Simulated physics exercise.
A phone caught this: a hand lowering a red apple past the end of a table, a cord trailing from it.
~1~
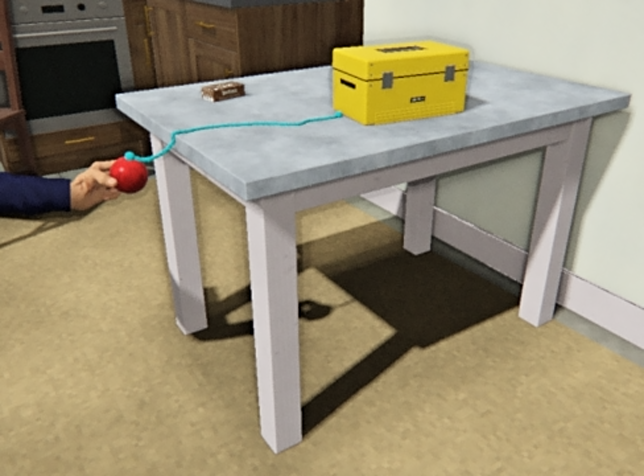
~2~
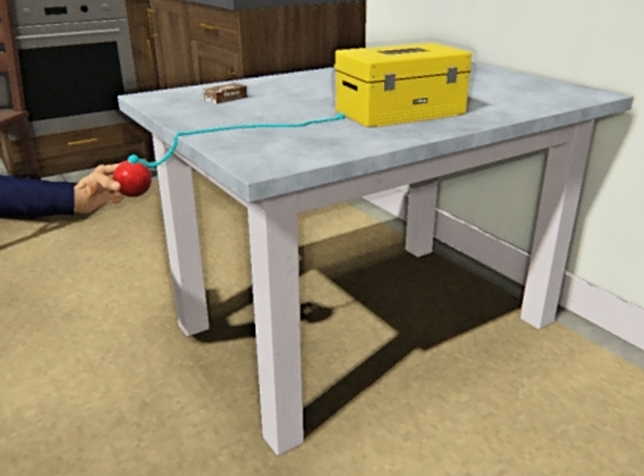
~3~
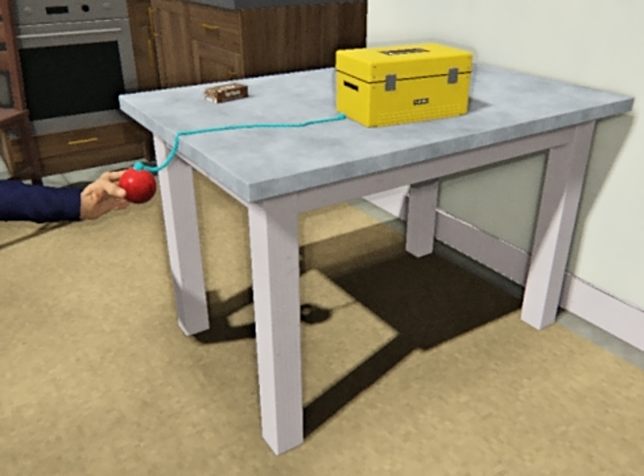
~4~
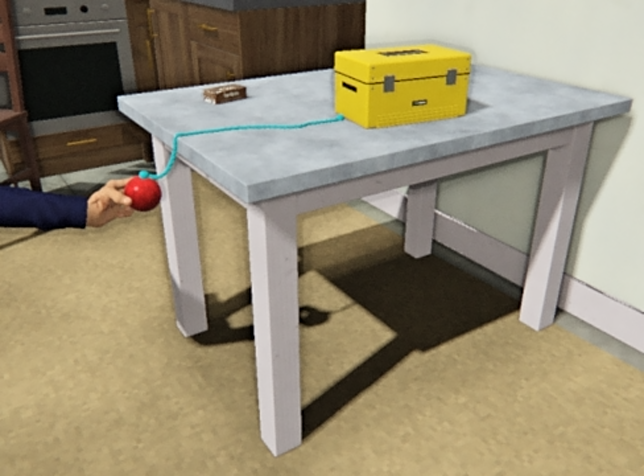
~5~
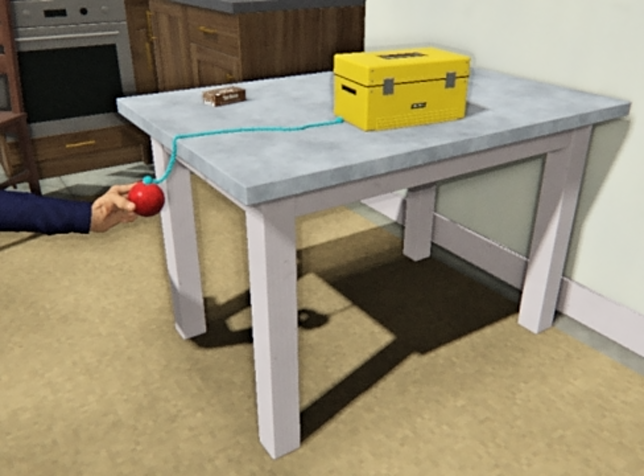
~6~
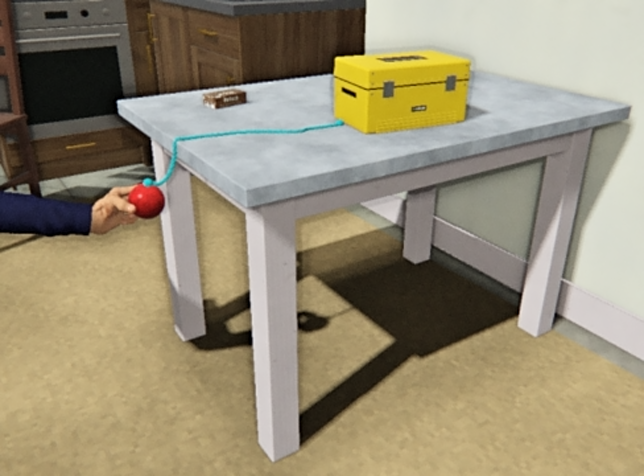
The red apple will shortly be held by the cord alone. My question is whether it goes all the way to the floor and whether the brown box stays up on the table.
My prediction: The red apple stops short of the ground; the brown box is not moved.
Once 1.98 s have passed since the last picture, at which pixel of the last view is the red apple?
(198, 225).
Then, 0.42 s after the last picture, apple below the edge near (211, 206); toolbox unmoved; box unmoved.
Then, 1.12 s after the last picture, apple below the edge near (191, 228); toolbox unmoved; box unmoved.
Then, 1.98 s after the last picture, apple below the edge near (198, 225); toolbox unmoved; box unmoved.
At rest, apple below the edge near (153, 226); toolbox unmoved; box unmoved. The red apple ends up dangling and the brown box keeps its place.
